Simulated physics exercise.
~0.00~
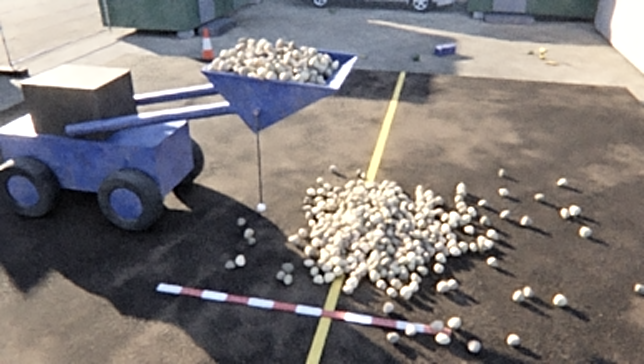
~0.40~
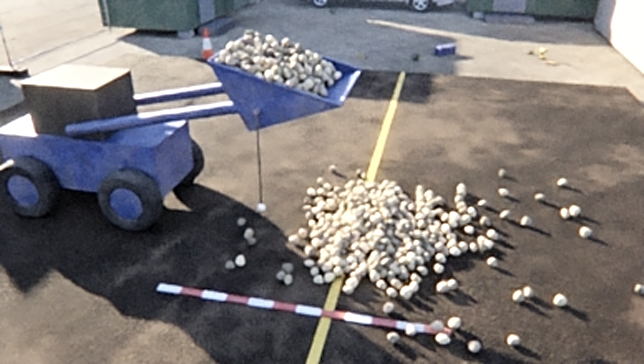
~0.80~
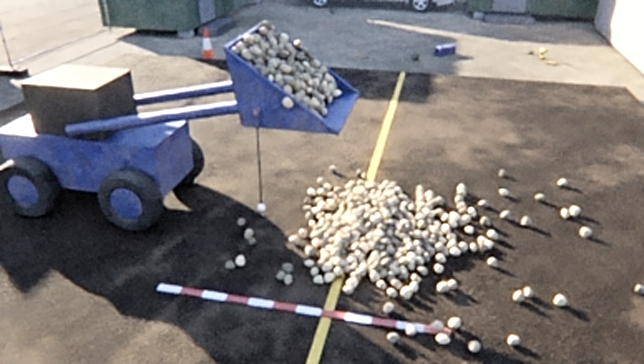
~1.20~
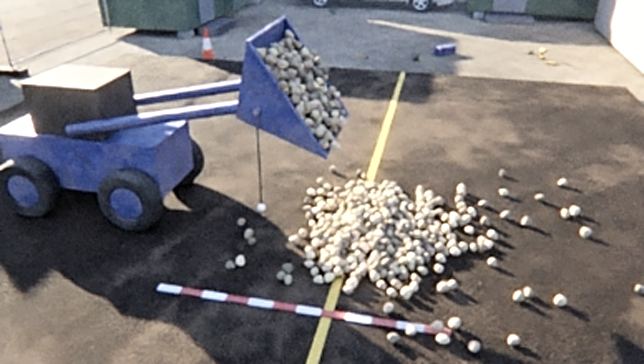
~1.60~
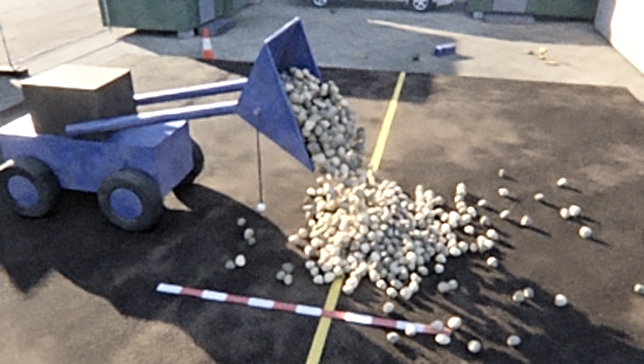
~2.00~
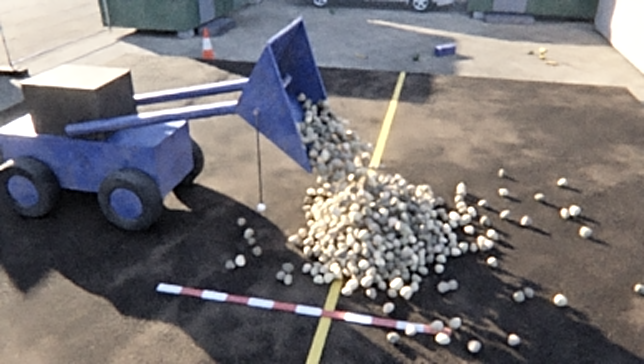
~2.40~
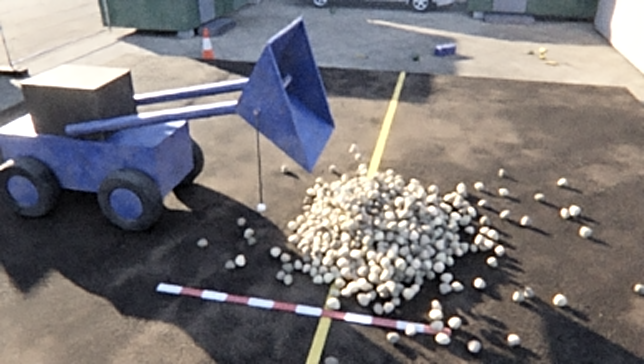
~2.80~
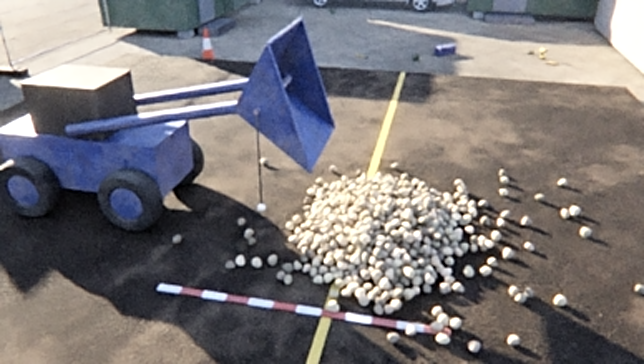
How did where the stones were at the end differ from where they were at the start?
At the start the stones were split between the raised bucket and the heap on the ground. By the end they were all lower down, on the ground in one bigger heap with some scattered around it.
